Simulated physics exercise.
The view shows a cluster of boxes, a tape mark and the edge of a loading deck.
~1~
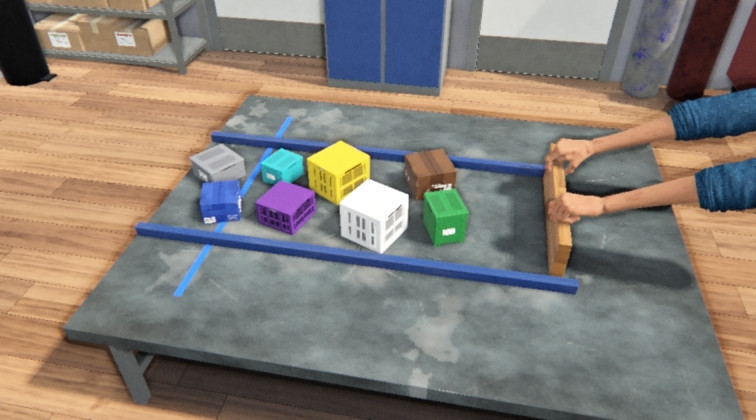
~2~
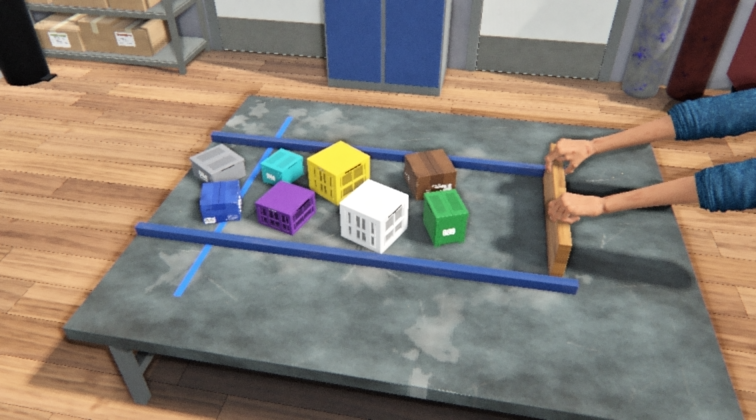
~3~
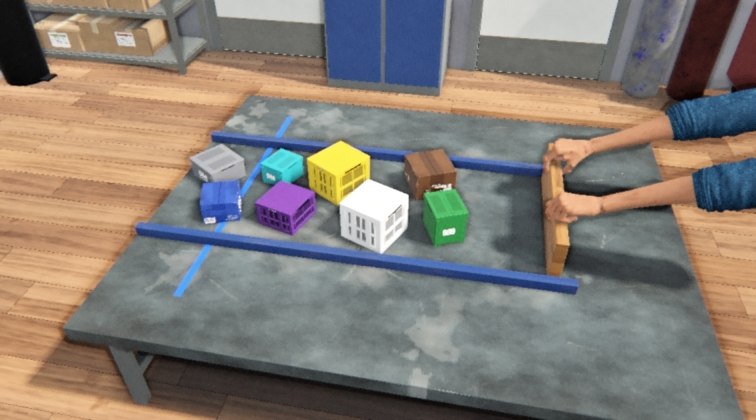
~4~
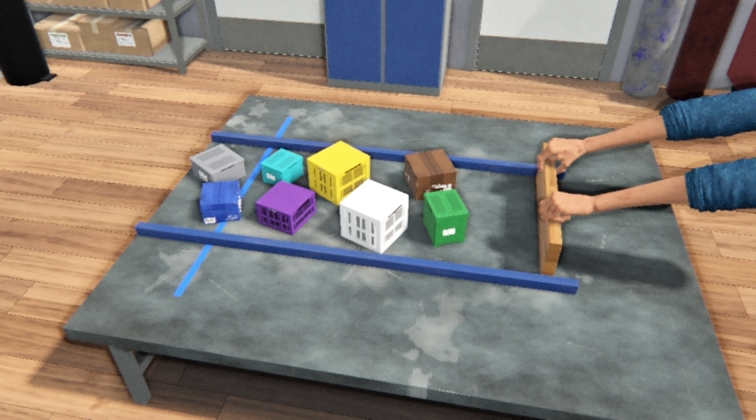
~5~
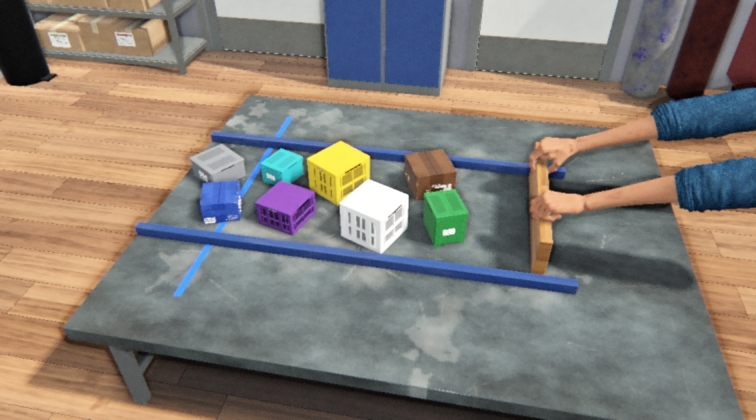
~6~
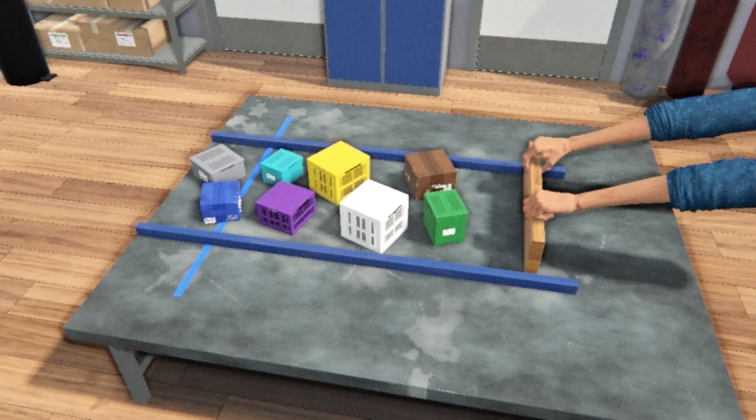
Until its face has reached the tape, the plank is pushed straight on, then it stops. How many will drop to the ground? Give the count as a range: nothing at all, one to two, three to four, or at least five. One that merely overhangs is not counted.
The count is three to four.
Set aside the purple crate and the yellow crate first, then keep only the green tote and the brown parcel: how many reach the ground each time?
Count of fallen: 2 / 2.
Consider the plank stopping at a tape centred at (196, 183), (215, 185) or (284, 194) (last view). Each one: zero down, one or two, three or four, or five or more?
Going through the places as listed, I'd say five or over, then 5 or more, then either one or two.
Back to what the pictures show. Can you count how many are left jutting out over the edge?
The number would be 2.
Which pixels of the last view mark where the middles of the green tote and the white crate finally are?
Green tote: About (219, 188); white crate: About (172, 197).
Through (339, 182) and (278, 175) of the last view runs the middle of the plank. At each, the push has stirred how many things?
Answer - first 8, then 8.
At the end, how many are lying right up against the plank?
Count: 2.
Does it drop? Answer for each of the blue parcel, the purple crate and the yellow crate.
One by one, the blue parcel slips off, the purple crate slips off and the yellow crate holds its position.
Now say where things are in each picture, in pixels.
The first frame shows grey tote (218, 167); blue parcel (222, 202); turquoise tote (283, 169); plank (556, 207); tape (245, 189).
The second frame shows blue parcel (222, 202); green tote (444, 218).
The third frame shows turquoise tote (283, 169); brown parcel (430, 175).
The fourth frame shows grey tote (218, 167); purple crate (286, 207).
The fifth frame shows blue parcel (222, 202); white crate (374, 216).
The sixth frame shows grey tote (218, 167); blue parcel (222, 202); turquoise tote (283, 169); plank (533, 205); tape (245, 189).
Soon after, none off yet; grey tote at rest near (218, 167); blue parcel at rest near (222, 202); turquoise tote at rest near (283, 169).
In the end, the number that fall off is three or four; gone, purple crate, turquoise tote, blue parcel and grey tote.
